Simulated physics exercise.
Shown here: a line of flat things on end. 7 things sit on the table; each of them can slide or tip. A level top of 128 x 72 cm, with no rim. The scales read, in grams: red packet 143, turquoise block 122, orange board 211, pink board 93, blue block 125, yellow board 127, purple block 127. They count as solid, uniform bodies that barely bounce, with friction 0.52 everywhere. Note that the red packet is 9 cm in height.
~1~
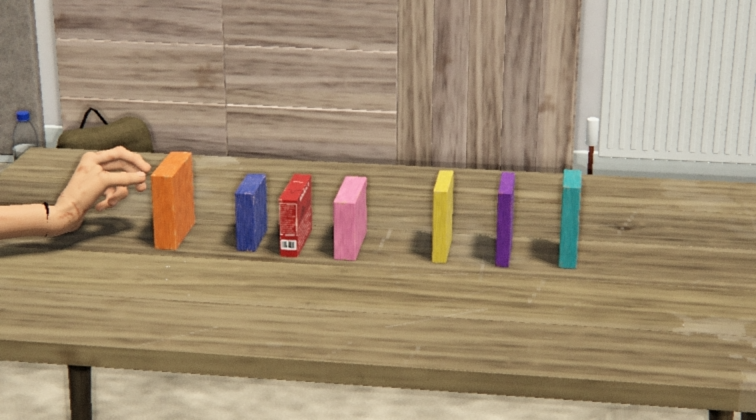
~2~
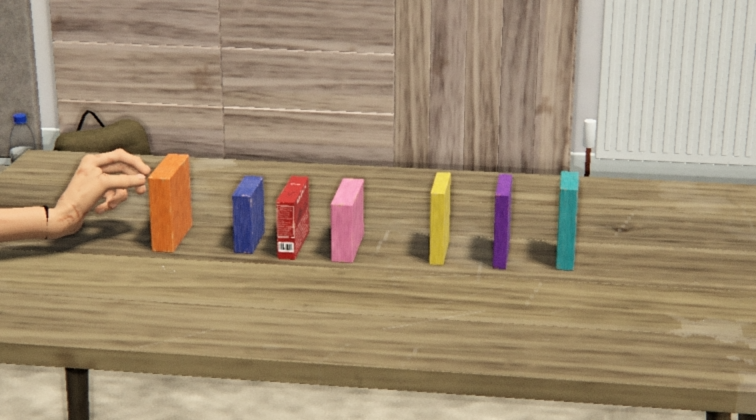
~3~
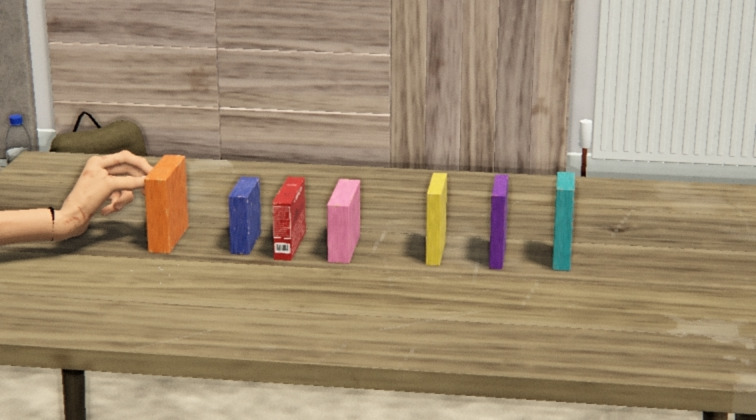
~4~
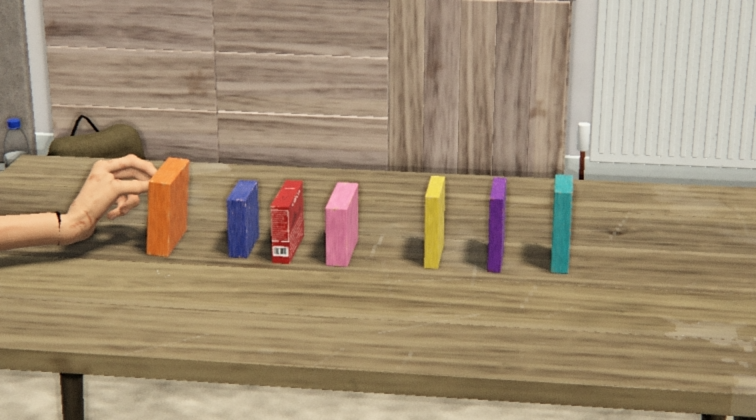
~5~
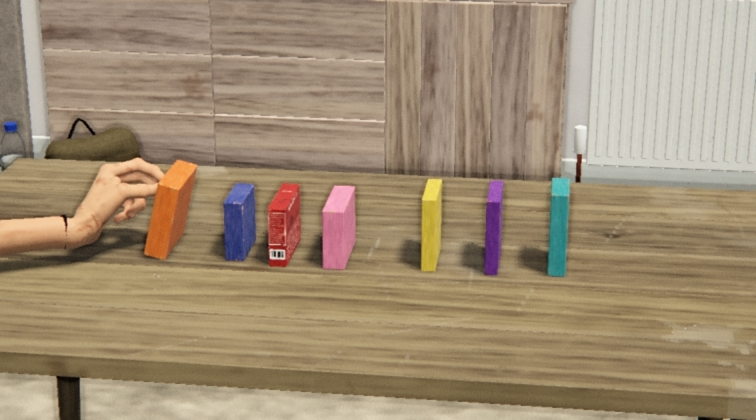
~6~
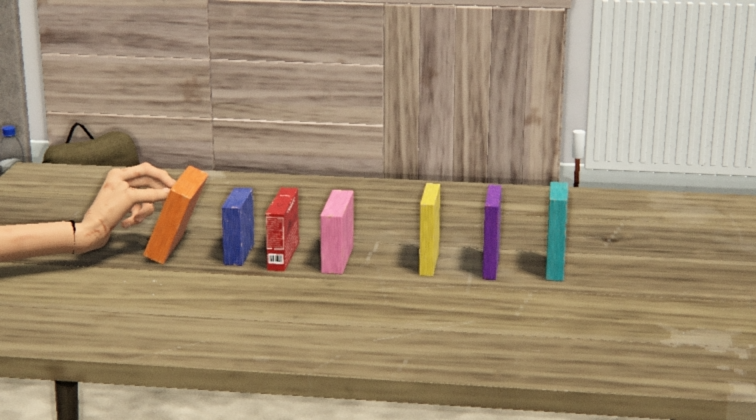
An orange board stands on end at the left of a long wooden table, a hand reaching in beside it, seen from the front and slightly above in a room with wood panelling and a white radiator. To its right stand blue, red, pink, yellow, purple and turquoise blocks. The fingers push the orange board, which leans increasingly rightward, while the view shifts slightly.
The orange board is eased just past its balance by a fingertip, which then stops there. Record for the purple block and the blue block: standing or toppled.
Result: Purple block standing; blue block toppled.
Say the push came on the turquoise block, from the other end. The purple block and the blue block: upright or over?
Outcome - purple block toppled, blue block upright.
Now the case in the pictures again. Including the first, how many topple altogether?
The total is 4.
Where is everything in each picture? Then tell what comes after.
Purple block (505, 219); blue block (252, 213), in the first picture.
Yellow board (440, 218); red packet (293, 217), in the second picture.
Pink board (344, 221); yellow board (436, 219), in the third picture.
Orange board 5° over; red packet (287, 221); pink board (343, 224), in the fourth picture.
Orange board 14° over; yellow board (431, 225); red packet (284, 224), in the fifth picture.
Orange board 24° over; purple block (492, 232); blue block (239, 227), in the sixth picture.
Then, 0.20 s later than the last frame, orange board 67° over; blue block tilted 26° near (253, 226).
Then, 0.40 s later than the last frame, orange board 76° over; blue block tilted 57° near (271, 233); red packet tilted 48°; pink board tilted 17°.
Then, 0.60 s later than the last frame, orange board 76° over; blue block tilted 65° near (275, 236); pink board on its side; red packet on its side.
When it is over, lying over on the table, red packet, pink board and blue block; the other 2 within 5 cm of the start. End places, in pixels of the last picture, purple block near (492, 232), blue block near (277, 237).
